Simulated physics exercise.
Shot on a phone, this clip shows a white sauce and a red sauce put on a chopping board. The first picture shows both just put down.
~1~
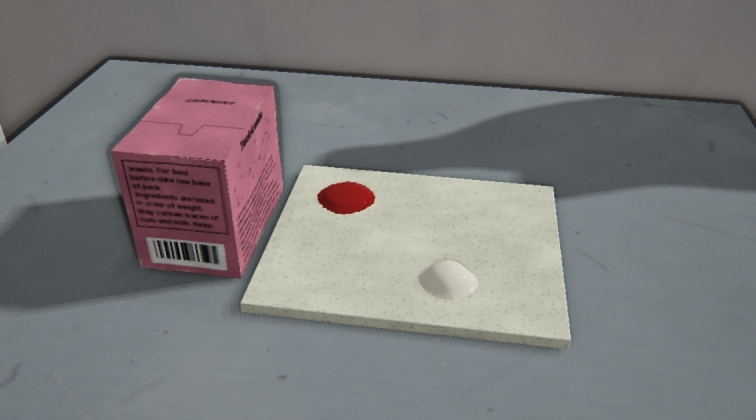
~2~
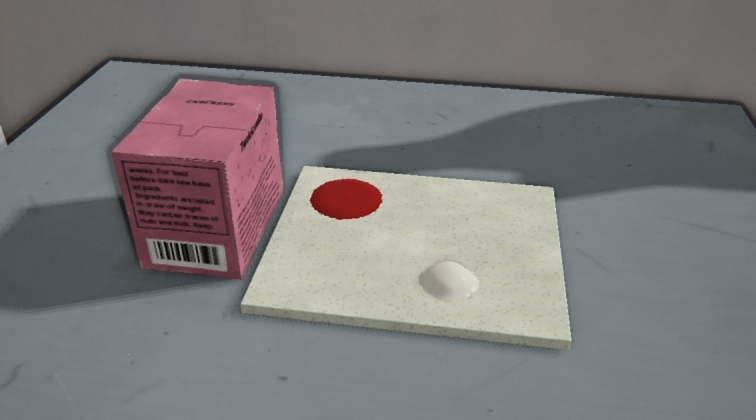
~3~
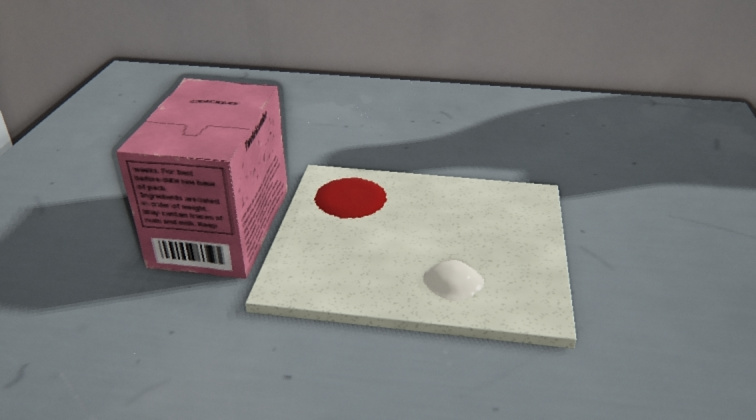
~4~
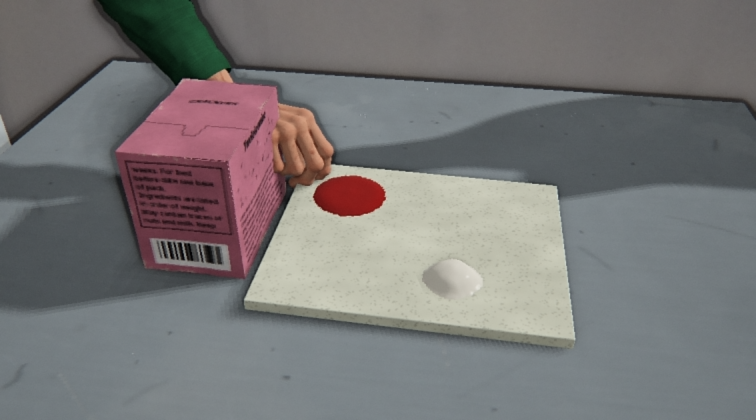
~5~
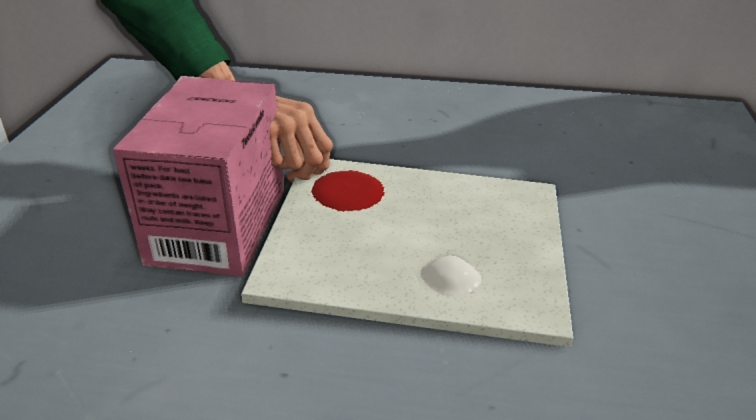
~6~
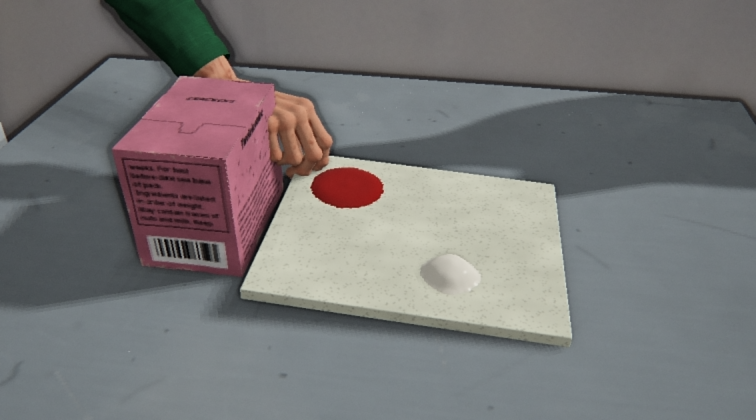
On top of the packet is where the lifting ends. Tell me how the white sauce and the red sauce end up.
The white sauce stays on the surface, the red sauce stays on the surface.
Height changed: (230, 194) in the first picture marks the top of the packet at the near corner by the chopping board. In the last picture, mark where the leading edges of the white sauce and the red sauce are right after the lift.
At (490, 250), then at (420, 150).
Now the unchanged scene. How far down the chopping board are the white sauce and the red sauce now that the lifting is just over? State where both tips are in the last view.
In the last picture the first one is at (498, 247) and the second at (447, 143).
Next, slope about 30°; the white sauce has not moved; the red sauce has crept a little.
After that, the white sauce has not moved; the red sauce has crept down a long way.
Finally, slope about 30°; the white sauce has not moved; the red sauce has crept down a long way.
